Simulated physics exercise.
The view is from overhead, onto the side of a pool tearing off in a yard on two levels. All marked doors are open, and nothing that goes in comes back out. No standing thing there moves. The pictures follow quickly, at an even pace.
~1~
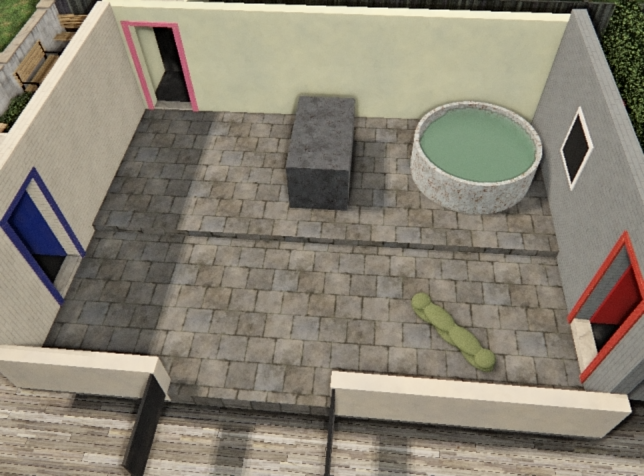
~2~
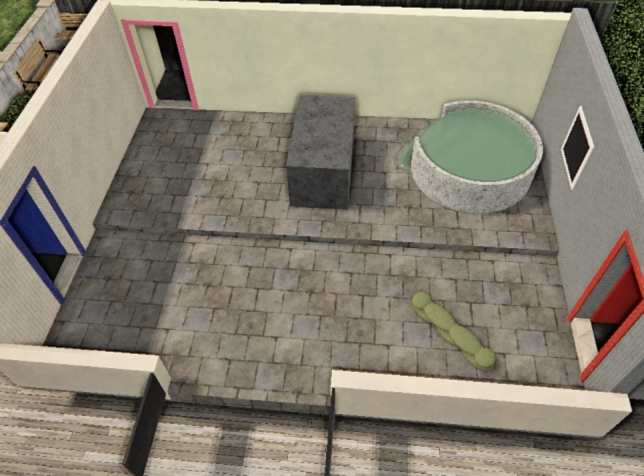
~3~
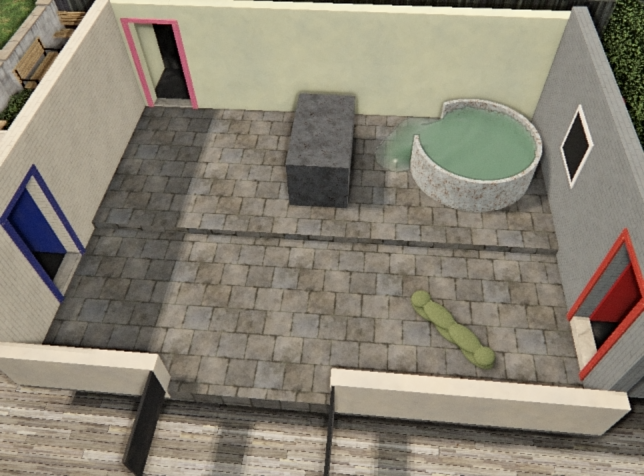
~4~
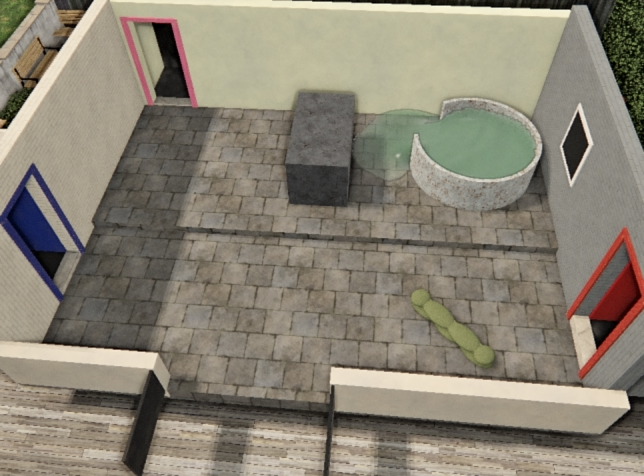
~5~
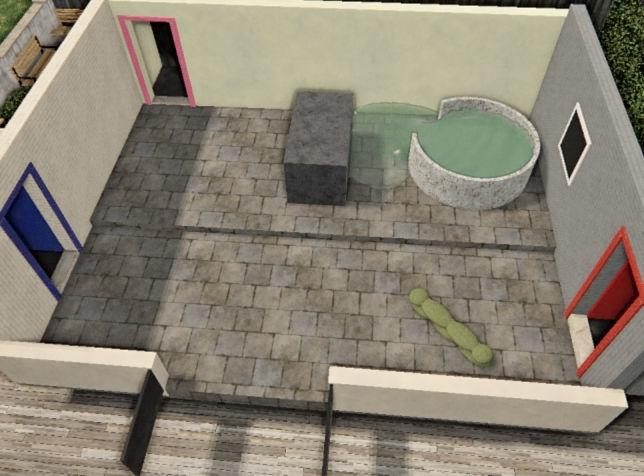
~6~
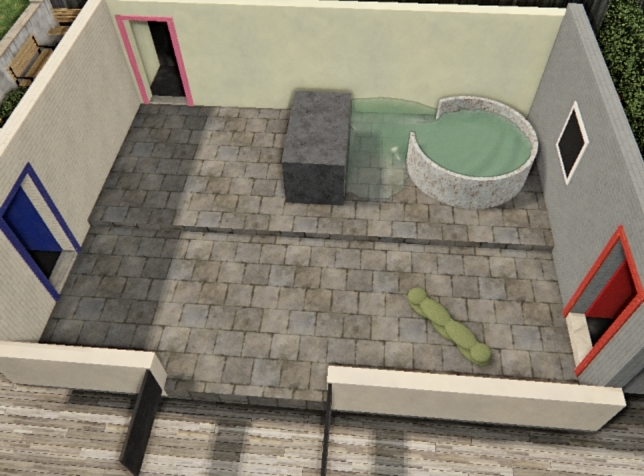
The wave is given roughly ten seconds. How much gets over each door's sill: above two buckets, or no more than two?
The blue door gets no more than two; the red door gets no more than two; the pink door gets above two buckets.
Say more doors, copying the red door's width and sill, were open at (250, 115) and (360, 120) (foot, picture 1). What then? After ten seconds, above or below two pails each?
First falls short, then exceeds it.
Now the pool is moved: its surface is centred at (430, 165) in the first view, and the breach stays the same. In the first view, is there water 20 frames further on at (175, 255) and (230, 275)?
Bone-dry, bone-dry.
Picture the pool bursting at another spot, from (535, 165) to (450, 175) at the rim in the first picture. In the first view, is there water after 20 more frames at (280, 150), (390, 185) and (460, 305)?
In the order given: Untouched, untouched and swamped.
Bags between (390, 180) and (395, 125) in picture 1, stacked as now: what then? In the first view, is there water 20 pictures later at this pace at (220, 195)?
There: Not flooded.
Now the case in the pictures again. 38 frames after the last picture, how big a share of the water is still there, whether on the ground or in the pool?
96 %.
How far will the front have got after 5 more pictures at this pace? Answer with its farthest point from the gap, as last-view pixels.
The front tops out at about (179, 108).
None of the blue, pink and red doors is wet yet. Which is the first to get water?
Answer: The pink one.
A moment on, water covers 15 % of the floor; the blue door not reached, the red door not reached, the pink door not reached.
Next, water covers 30 % of the floor; the blue door not reached, the red door not reached, the pink door wet at the sill, nothing in.
Then, water covers 50 % of the floor; the blue door wet at the sill, nothing in, the red door not reached, the pink door under two buckets in.
Later, water covers 80 % of the floor; the blue door wet at the sill, nothing in, the red door wet at the sill, nothing in, the pink door far over two buckets in.
In the end, water covers 90 % of the floor; the blue door wet at the sill, nothing in, the red door wet at the sill, nothing in, the pink door far over two buckets in.
